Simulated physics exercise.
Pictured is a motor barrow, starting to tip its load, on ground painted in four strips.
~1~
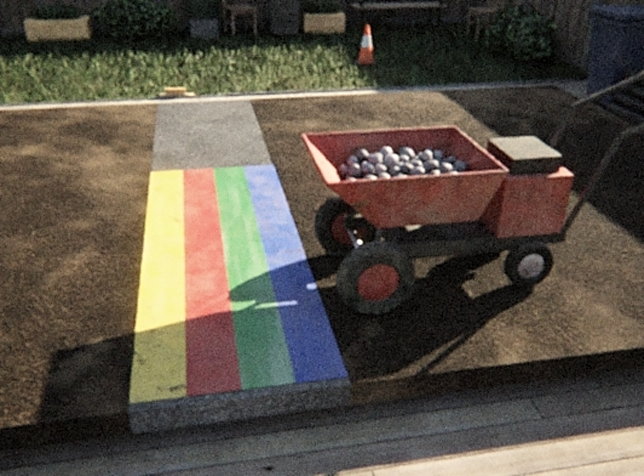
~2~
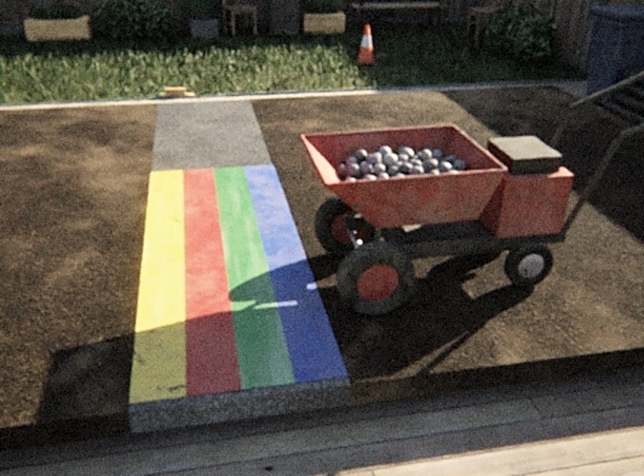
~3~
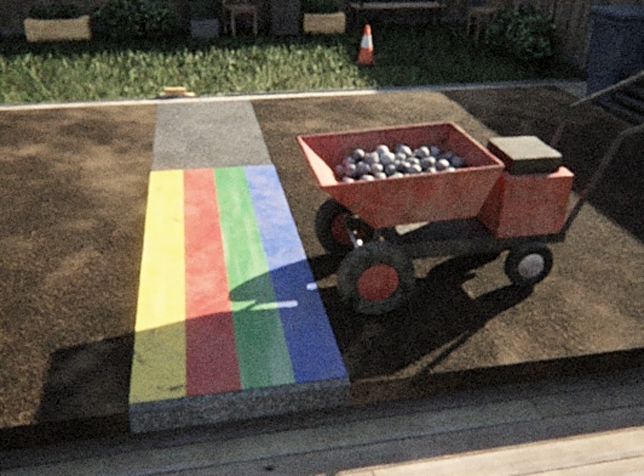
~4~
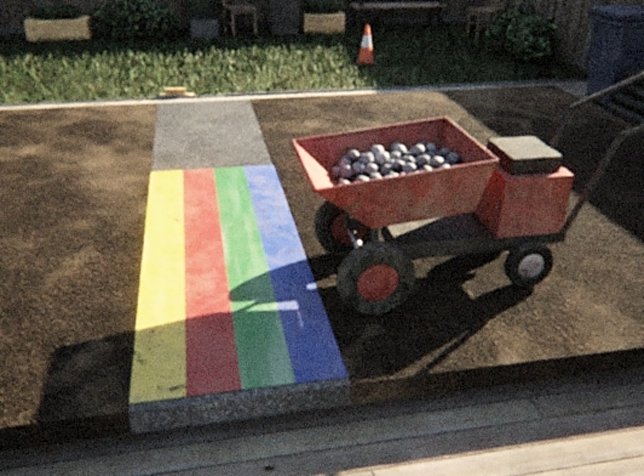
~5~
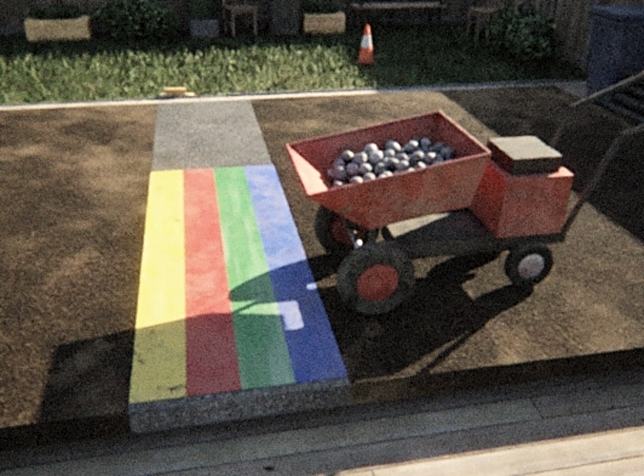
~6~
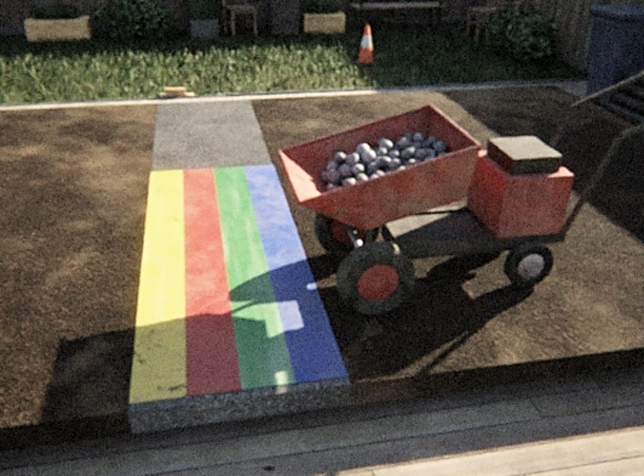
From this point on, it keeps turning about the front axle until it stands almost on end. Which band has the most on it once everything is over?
Red.
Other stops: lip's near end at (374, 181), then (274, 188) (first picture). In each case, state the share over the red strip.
From the first spot you get 20 percent, and from the second 20 percent.
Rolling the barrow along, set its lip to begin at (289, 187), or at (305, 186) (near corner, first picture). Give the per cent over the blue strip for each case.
Position 1: Near 0 %; position 2: Near 0 %.
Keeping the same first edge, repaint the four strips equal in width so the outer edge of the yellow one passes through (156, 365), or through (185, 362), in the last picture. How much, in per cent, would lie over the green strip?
10 % and 0 %, near enough.
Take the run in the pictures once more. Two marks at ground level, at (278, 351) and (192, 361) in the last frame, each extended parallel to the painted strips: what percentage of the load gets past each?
Roughly 90 and 40 percent.
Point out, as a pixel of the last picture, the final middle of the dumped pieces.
Close to (199, 292), more or less.
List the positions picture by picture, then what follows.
In the first picture, lip of the skip at (328, 185), level; top of the load at (407, 168), round cobbles; blue strip at (311, 343); green strip at (262, 349); red strip at (211, 355); yellow strip at (159, 361).
In the second picture, lip of the skip at (326, 185), level; top of the load at (406, 168).
In the third picture, lip of the skip at (322, 188), tipped barely; top of the load at (413, 165).
In the fourth picture, lip of the skip at (316, 191), tipped a little; top of the load at (418, 163).
In the fifth picture, lip of the skip at (309, 196), tipped a little; top of the load at (413, 159).
In the sixth picture, lip of the skip at (300, 203), tipped a little; top of the load at (417, 162); blue strip at (311, 343); green strip at (262, 349); red strip at (211, 355); yellow strip at (159, 361).
Soon, skip tipped steeply; all in the skip.
A while on, skip tipped right over; most in the skip; a small part over the green strip; a small part over the red strip.
Towards the end, skip tipped right over; a small part in the skip; about a quarter over the green strip; about a third over the red strip; about a quarter over the yellow strip; a small part off the paint.
Finally, skip tipped right over; a small part in the skip; none over the blue strip; about a quarter over the green strip; about a third over the red strip; about a quarter over the yellow strip; a small part off the paint.
